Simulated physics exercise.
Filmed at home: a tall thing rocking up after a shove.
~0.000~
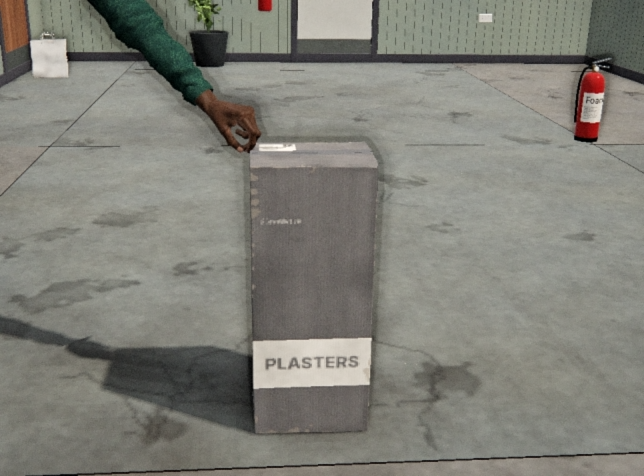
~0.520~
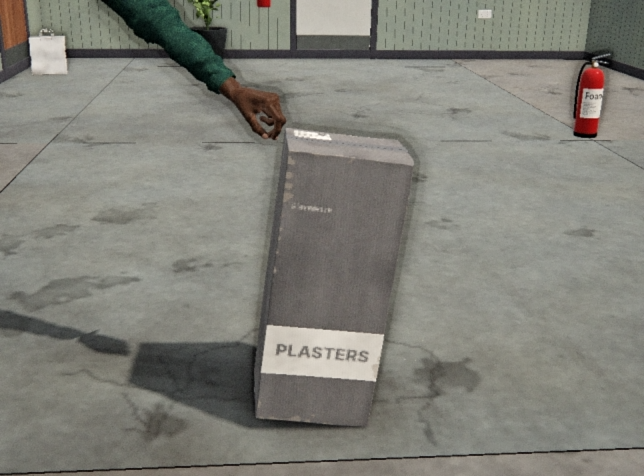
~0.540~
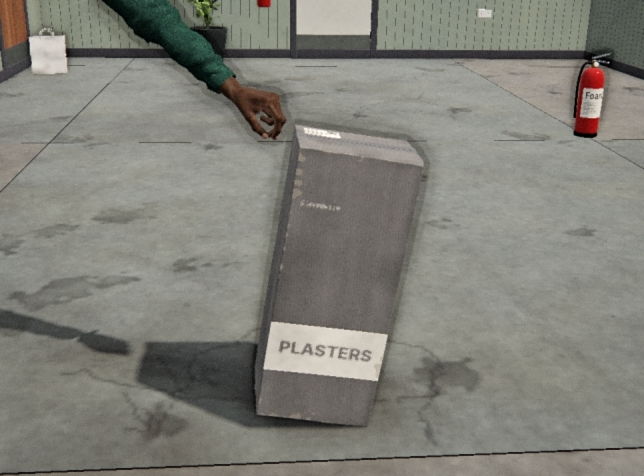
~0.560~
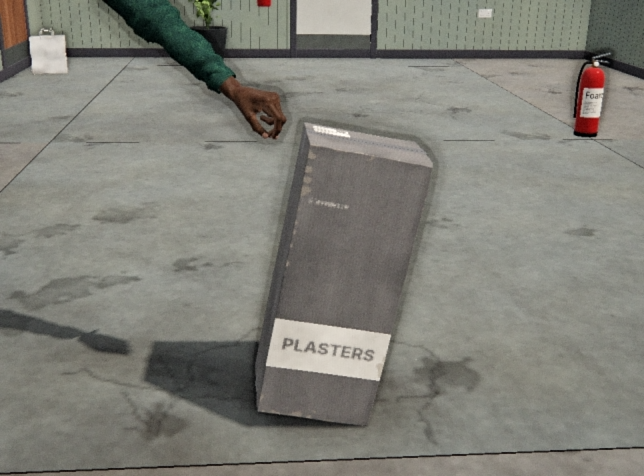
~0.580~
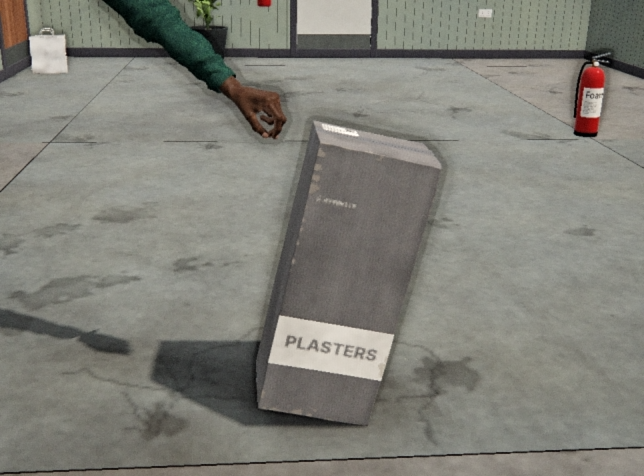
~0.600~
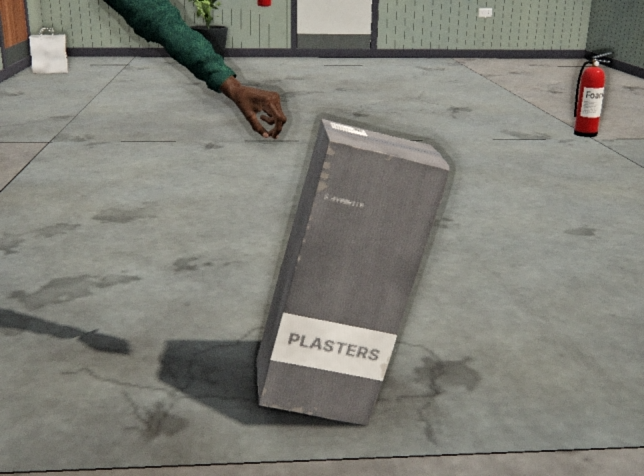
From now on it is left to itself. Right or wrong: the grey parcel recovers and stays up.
Wrong.
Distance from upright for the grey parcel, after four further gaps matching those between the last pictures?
It would lean something like 20° by then.
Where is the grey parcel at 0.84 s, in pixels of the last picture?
It ends up somewhere around (389, 273).
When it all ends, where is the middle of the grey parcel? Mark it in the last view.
Its middle settles around (496, 350) in the last picture.
After 0.84 s, grey parcel 31° off upright near (389, 273).
After 1.06 s, grey parcel 55° off upright near (445, 291).
After 1.18 s, grey parcel 78° off upright near (484, 327).
In the end (1.8 s), the grey parcel falls over, near (496, 350).
